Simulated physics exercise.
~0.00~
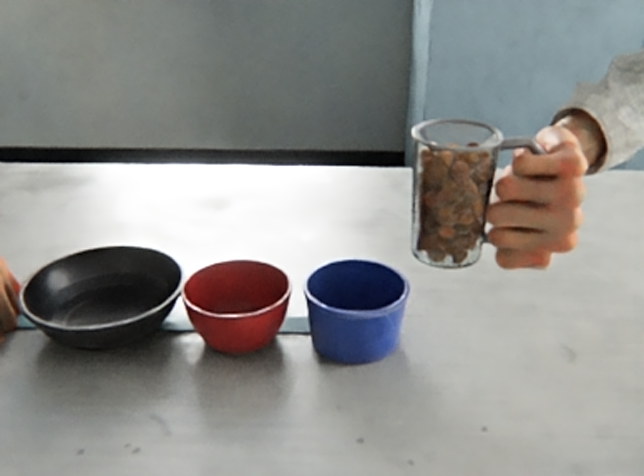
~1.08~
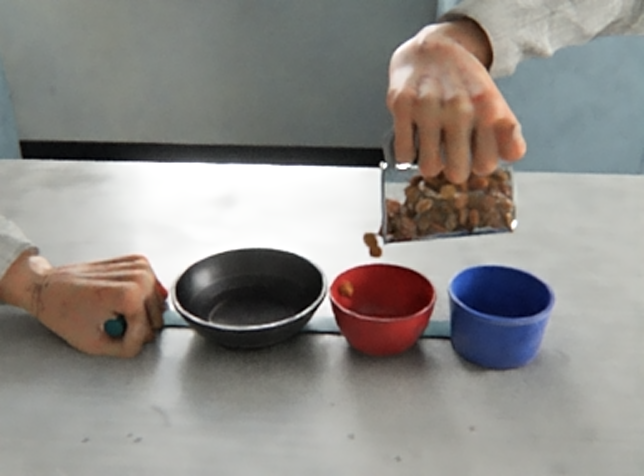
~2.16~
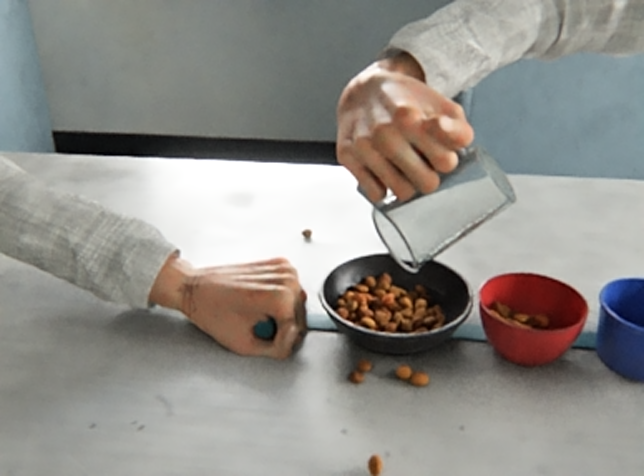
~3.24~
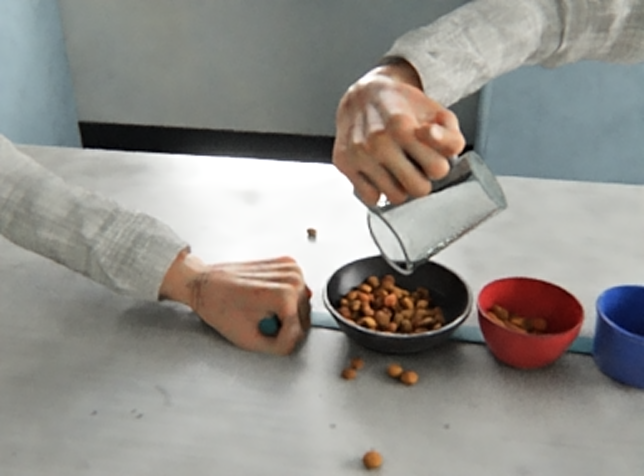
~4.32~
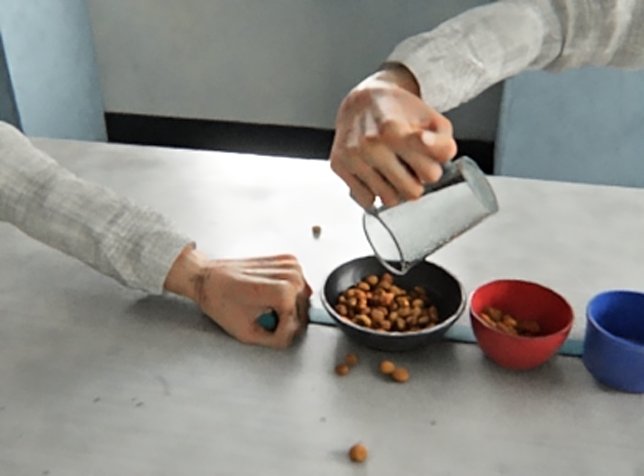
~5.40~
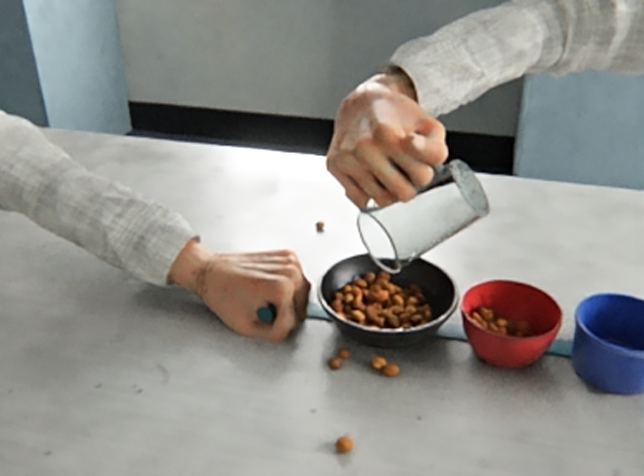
The video shows one hand tipping a clear cup of brown kibble while another pulls a strip carrying black, red and blue bowls rightward. Kibble falls into the red bowl, then mostly the black one, leaving the cup empty, the blue bowl unfilled and several pieces on the table.
